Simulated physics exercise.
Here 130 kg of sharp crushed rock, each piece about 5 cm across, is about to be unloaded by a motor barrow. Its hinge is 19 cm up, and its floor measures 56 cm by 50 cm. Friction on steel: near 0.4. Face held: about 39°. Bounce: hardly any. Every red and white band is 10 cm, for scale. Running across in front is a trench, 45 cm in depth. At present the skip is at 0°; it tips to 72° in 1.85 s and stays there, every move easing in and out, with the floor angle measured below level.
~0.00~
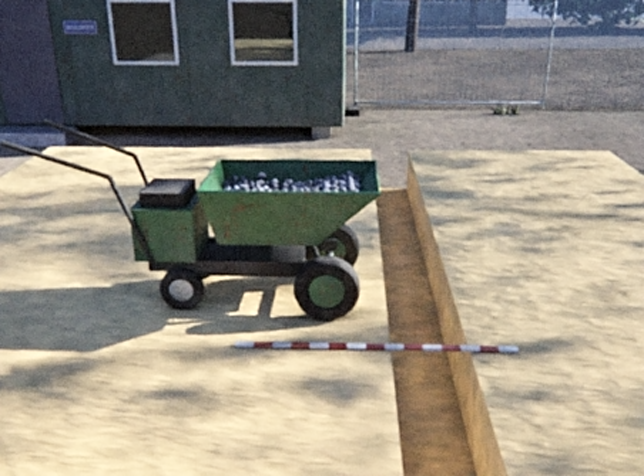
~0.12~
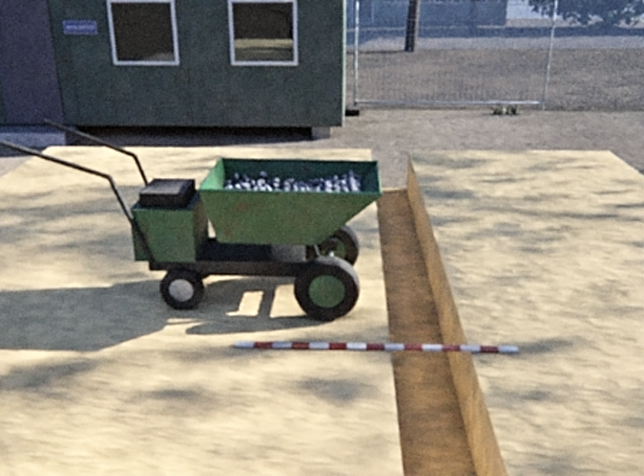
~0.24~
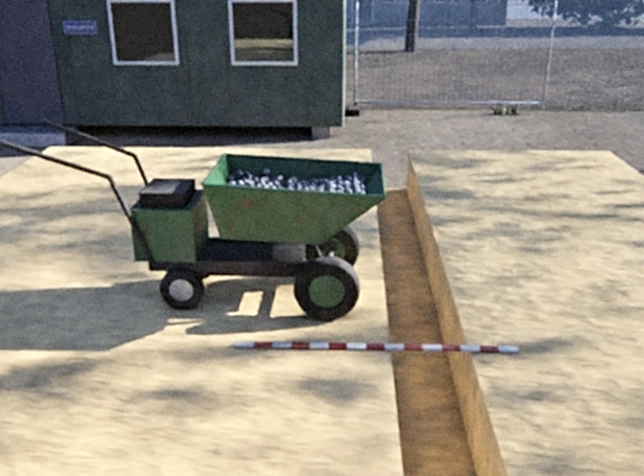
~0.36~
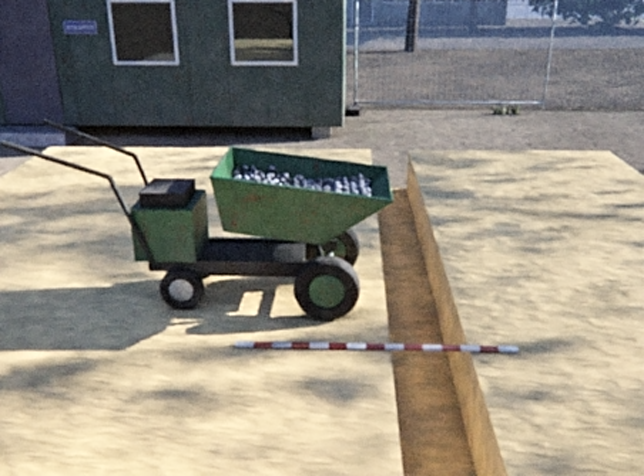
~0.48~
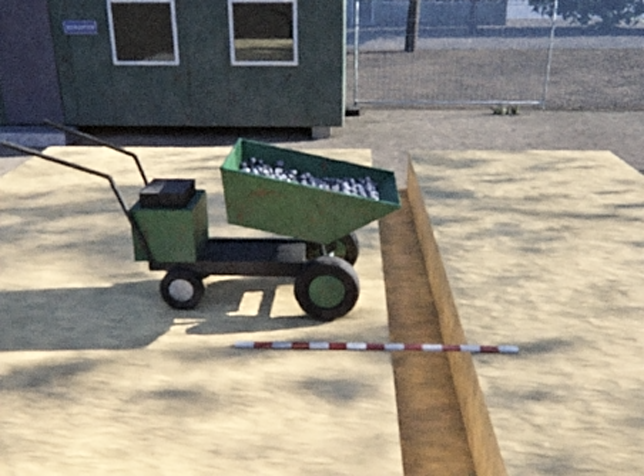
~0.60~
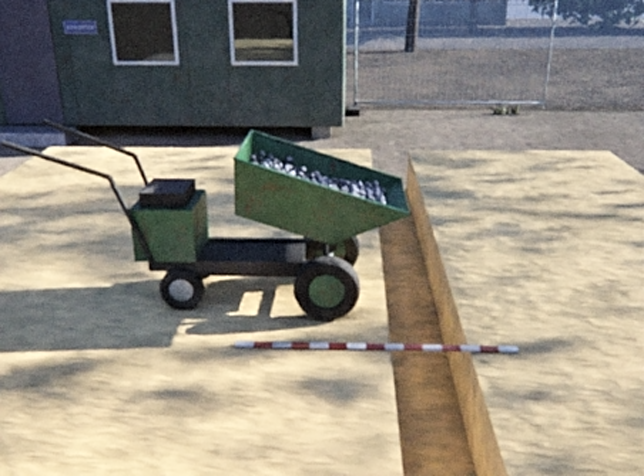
A green motor barrow loaded with grey stones stood on pale ground beside a trench, and its skip slowly tilted forward to the right, its back end rising while the wheels stayed still.
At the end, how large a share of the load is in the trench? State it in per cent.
A share of about 60 per cent.
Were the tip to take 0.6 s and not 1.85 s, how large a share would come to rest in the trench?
About 35%.
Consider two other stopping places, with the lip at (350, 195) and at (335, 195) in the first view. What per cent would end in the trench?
Estimates: 95 % then 100 %.
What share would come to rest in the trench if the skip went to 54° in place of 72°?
Roughly 15%.
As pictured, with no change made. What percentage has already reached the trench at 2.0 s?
I'd say near 20 per cent at that time.
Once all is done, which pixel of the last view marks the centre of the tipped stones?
Around (444, 343).
After 1.4 s the floor is at 61°; 100 % in the skip; the foremost stones are at (432, 264).
After 2.0 s the floor is at 72°; 57 % in the skip, 20 % in the trench, 23 % past the trench; the foremost stones are at (511, 300).
After 2.3 s the floor is at 72°; 23 % in the skip, 36 % in the trench, 41 % past the trench; the foremost stones are at (564, 305).
After 4.2 s the floor is at 72°; 0 % in the skip, 60 % in the trench, 40 % past the trench; the foremost stones are at (570, 304).
